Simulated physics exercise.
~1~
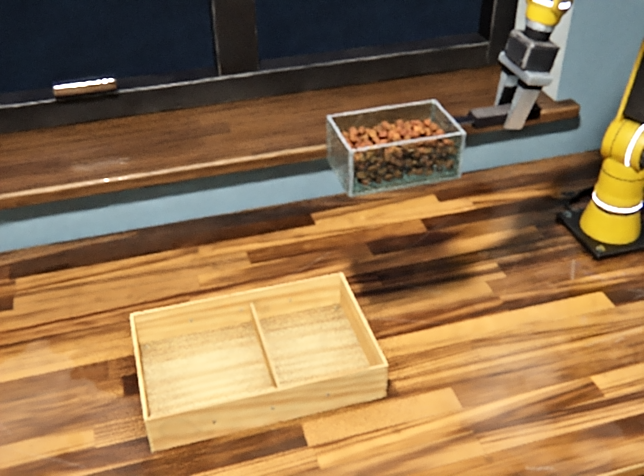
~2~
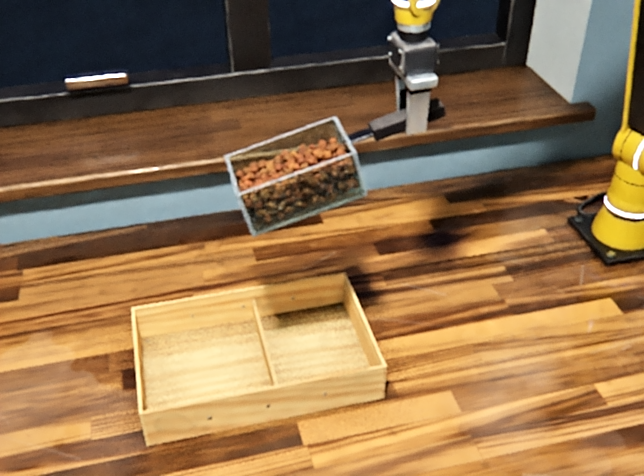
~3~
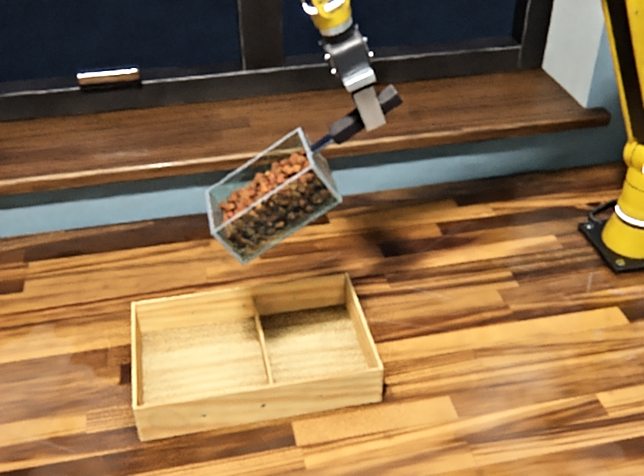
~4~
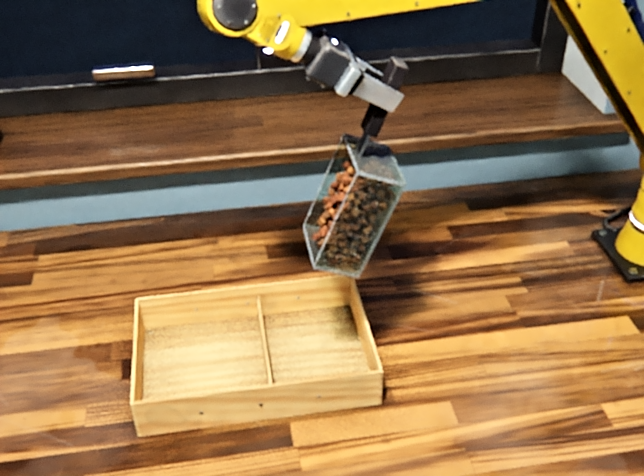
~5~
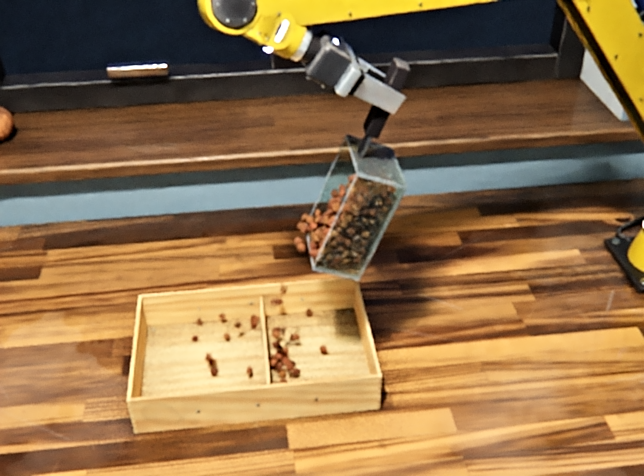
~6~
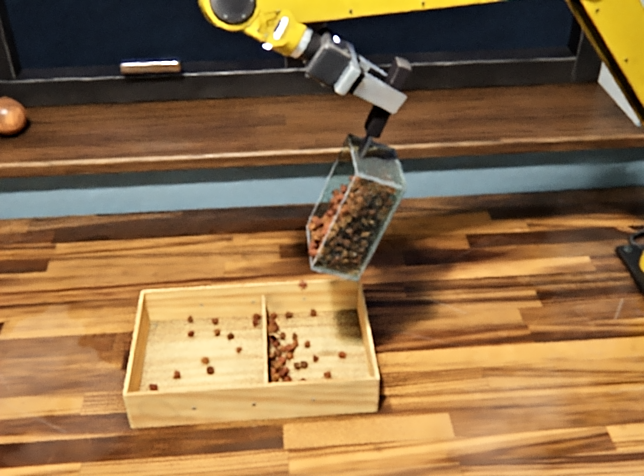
A wooden tabletop beside a dark-framed window and a brown ledge is seen from above at an angle, the view drifting slightly sideways. A shallow pale wooden crate, split by a cross wall, sits in front, while a yellow and grey robot arm at right grips a clear box heaped with reddish-brown pellets. The arm carries the box left toward the crate, tilting it gradually, then tips it steeply above the crate's right side. Some pellets spill out and scatter into both parts, more on the right. The box stays tilted, still holding most of its pellets.
